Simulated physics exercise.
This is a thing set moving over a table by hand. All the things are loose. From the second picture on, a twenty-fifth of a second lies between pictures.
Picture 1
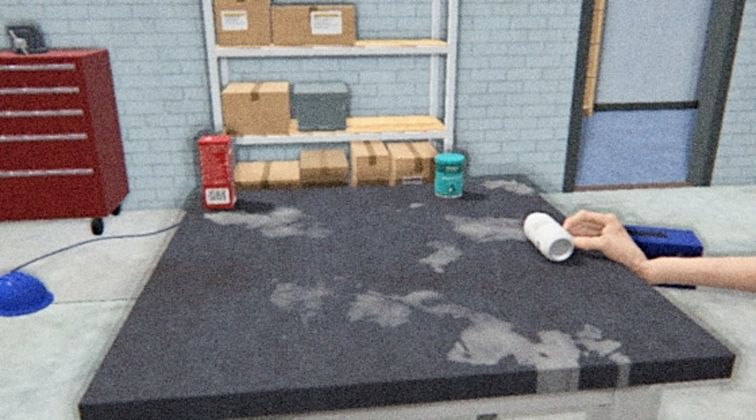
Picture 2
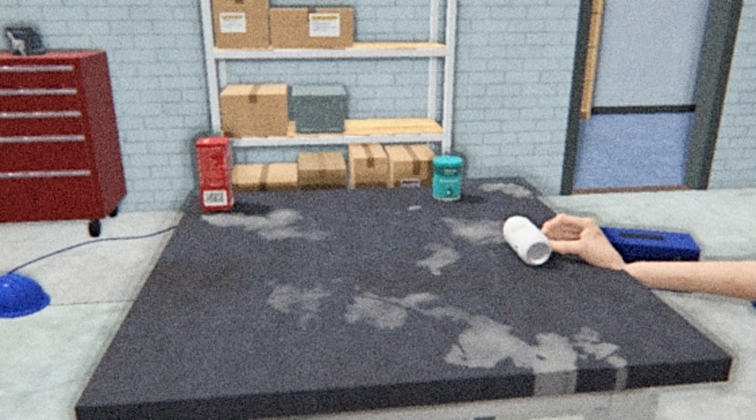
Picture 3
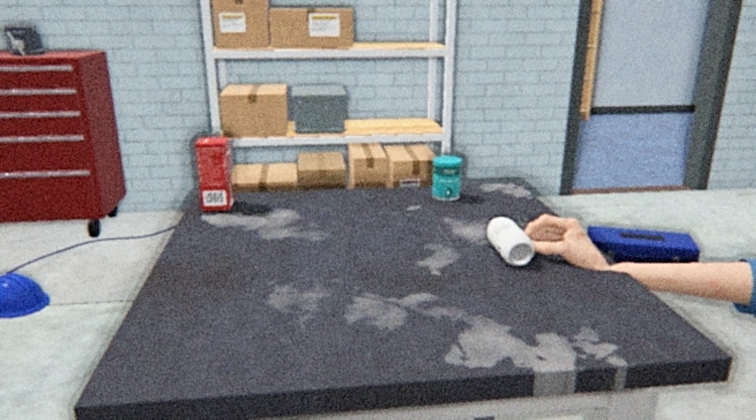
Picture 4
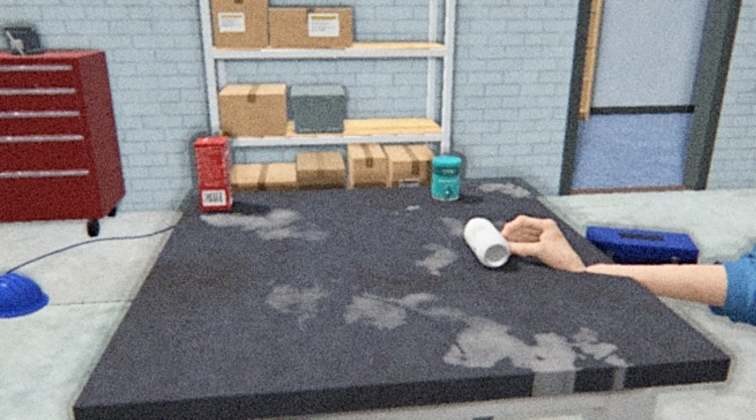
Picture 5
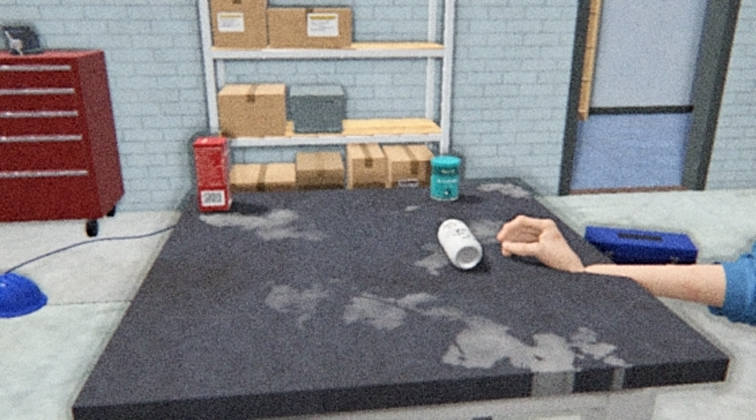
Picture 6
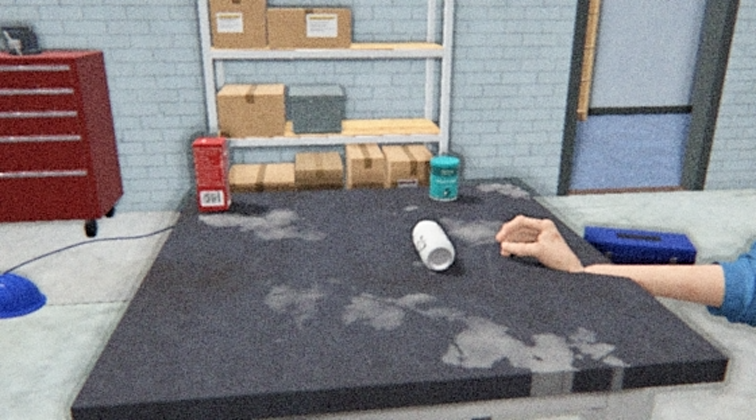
A hand reached in from the right and pushed a white can lying on its side leftward across a dark, worn tabletop, then stayed back while the can kept rolling left on its own.
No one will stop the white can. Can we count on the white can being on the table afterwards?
The white can falls off the table.
Then, 0.20 s after the last picture, white can rolled well along near (308, 251).
Then, 0.40 s after the last picture, white can rolled well along near (192, 256).
Then, 0.70 s after the last picture, white can now off the table.
Then, 0.90 s after the last picture, things are still on the move.
By the end, off the table, white can.
